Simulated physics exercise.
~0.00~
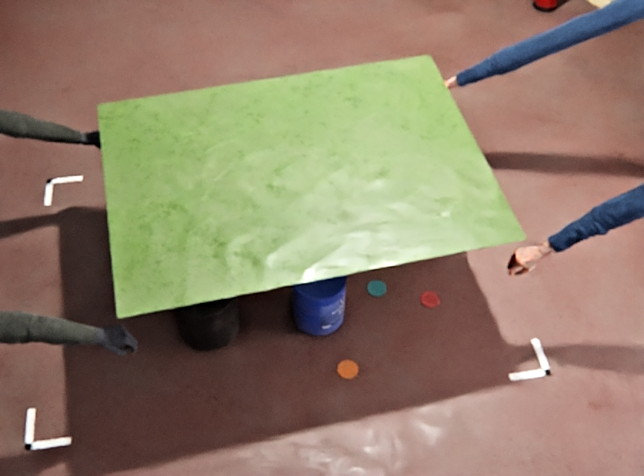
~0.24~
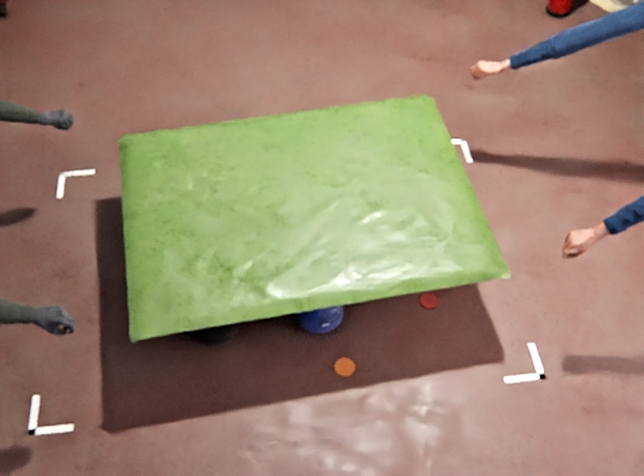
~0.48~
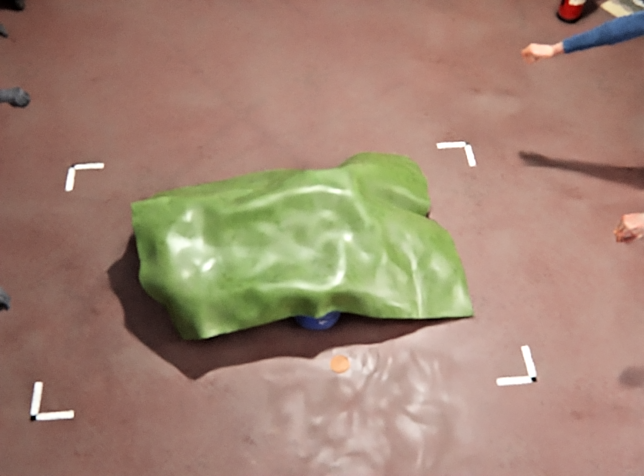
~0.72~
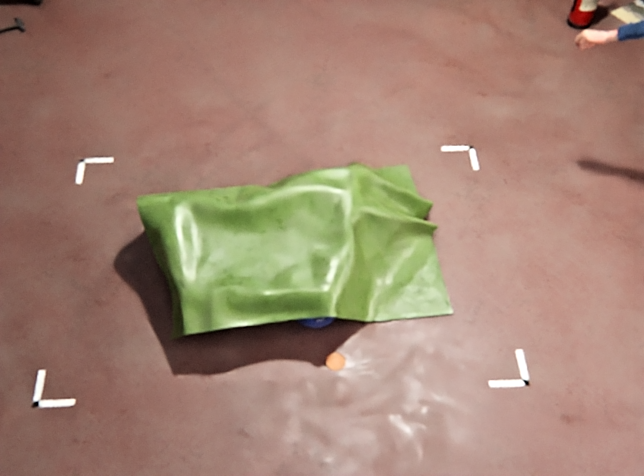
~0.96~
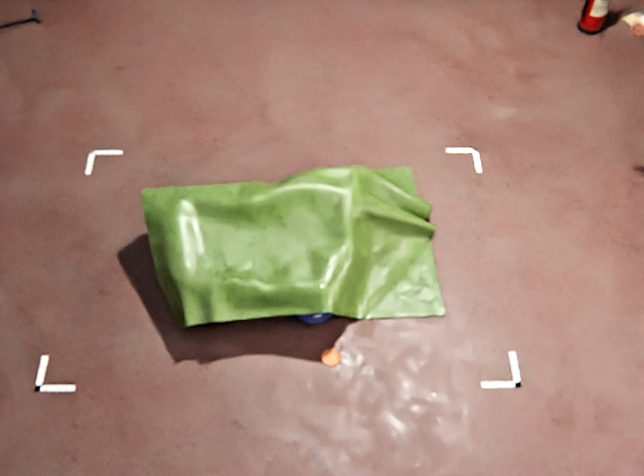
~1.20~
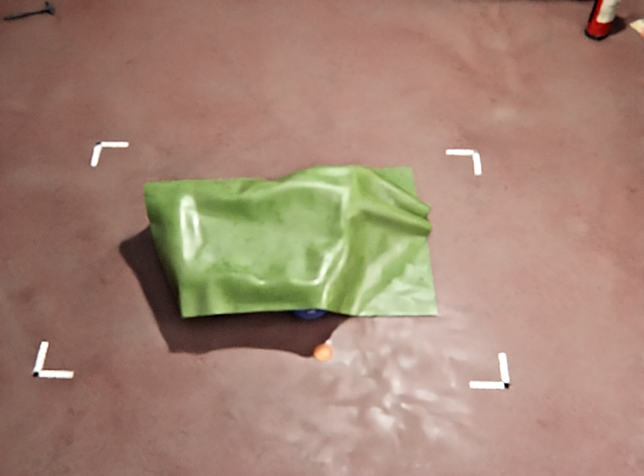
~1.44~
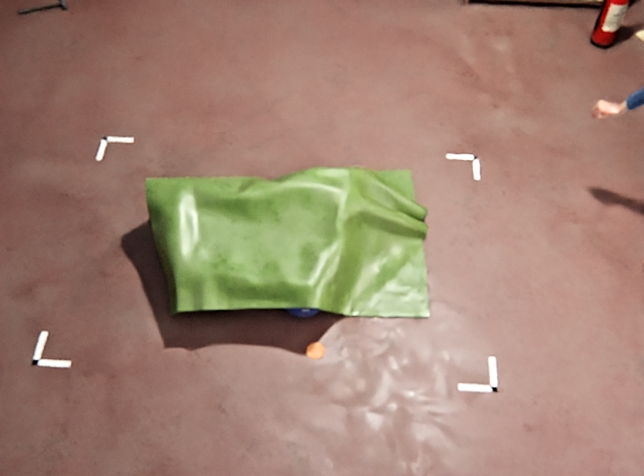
A green tarp held flat by hands on both sides was let go, dropped and draped in folds over the buckets and the teal and red discs on the floor, ending still, with an orange disc left uncovered in front.
